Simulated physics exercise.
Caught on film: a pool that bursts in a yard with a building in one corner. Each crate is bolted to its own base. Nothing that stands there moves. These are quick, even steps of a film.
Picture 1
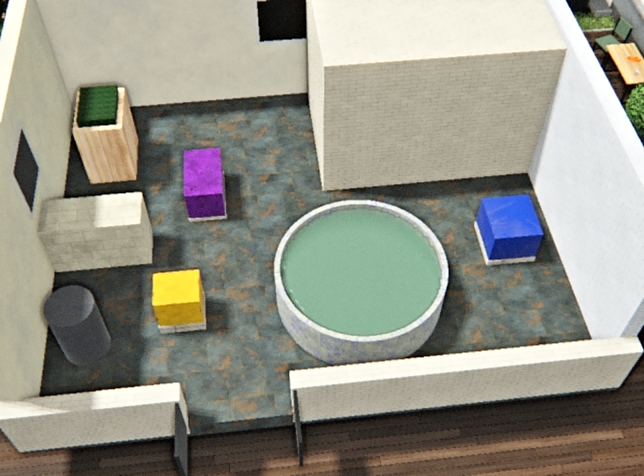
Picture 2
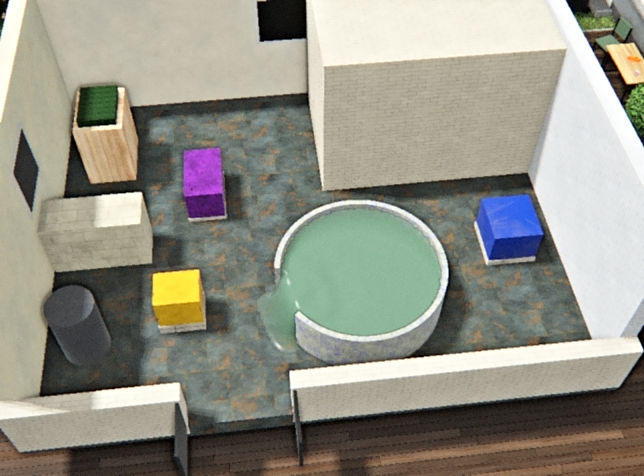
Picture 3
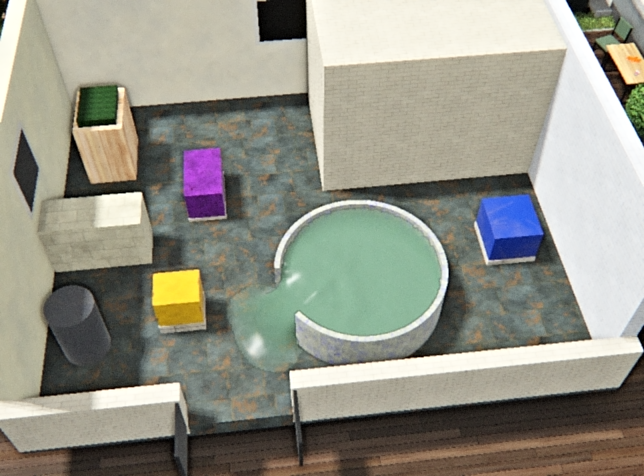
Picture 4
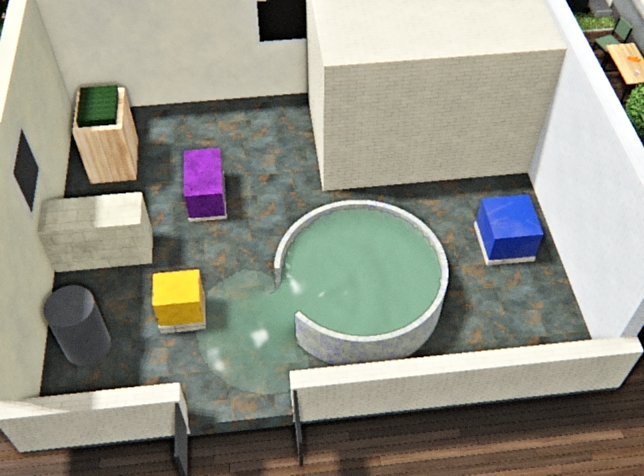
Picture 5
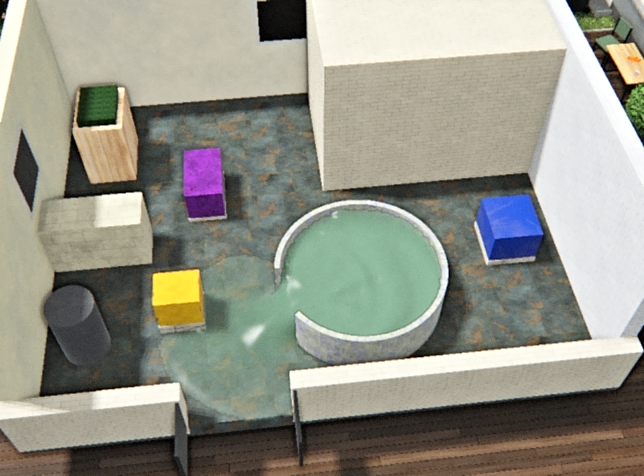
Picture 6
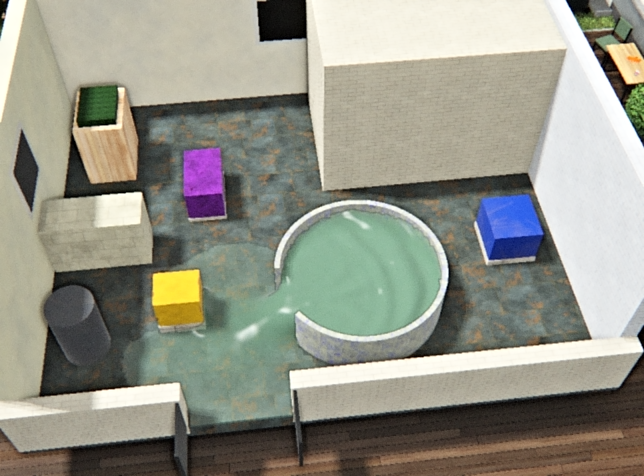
A round, pale-walled pool of green water sits right of centre in a walled yard seen from high above, with a blocky cream building behind it. A blue block stands to the right, purple and yellow blocks to the left, near a planter, a pale box and a dark cylinder. The still pool opens at its lower left, and water pours out, spreading leftward and forward across the floor around the yellow block.
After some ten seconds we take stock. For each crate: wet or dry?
In the end: The yellow crate is wetted; the blue crate escapes dry; the purple crate is wetted.
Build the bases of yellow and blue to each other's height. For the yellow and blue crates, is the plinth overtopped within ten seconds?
One by one: Yellow crate ends up wet; blue crate keeps dry.
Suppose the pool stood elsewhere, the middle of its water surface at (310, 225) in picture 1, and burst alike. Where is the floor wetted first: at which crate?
I say the one in yellow.
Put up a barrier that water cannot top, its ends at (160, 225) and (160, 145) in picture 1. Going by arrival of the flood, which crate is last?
The blue one.
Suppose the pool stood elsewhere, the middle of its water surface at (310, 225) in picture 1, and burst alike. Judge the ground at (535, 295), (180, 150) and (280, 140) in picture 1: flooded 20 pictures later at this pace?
In turn: Dry, awash, clear.
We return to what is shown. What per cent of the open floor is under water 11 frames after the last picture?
Near 35 in a hundred.
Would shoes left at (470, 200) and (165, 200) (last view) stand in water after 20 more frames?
In turn: No water, under water.
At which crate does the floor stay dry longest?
I say the crate marked blue.
A moment on, water covers 20 % of the floor; the yellow crate water round its plinth, the blue crate not reached, the purple crate water round its plinth.
Next, water covers 35 % of the floor; the yellow crate water round its plinth, the blue crate not reached, the purple crate water round its plinth.
Then, water covers 45 % of the floor; the yellow crate water round its plinth, the blue crate not reached, the purple crate water round its plinth.
Later, water covers 65 % of the floor; the yellow crate water round its plinth, the blue crate not reached, the purple crate water round its plinth.
In the end, water covers 85 % of the floor; the yellow crate was topped, the blue crate stayed above the water, the purple crate was topped.
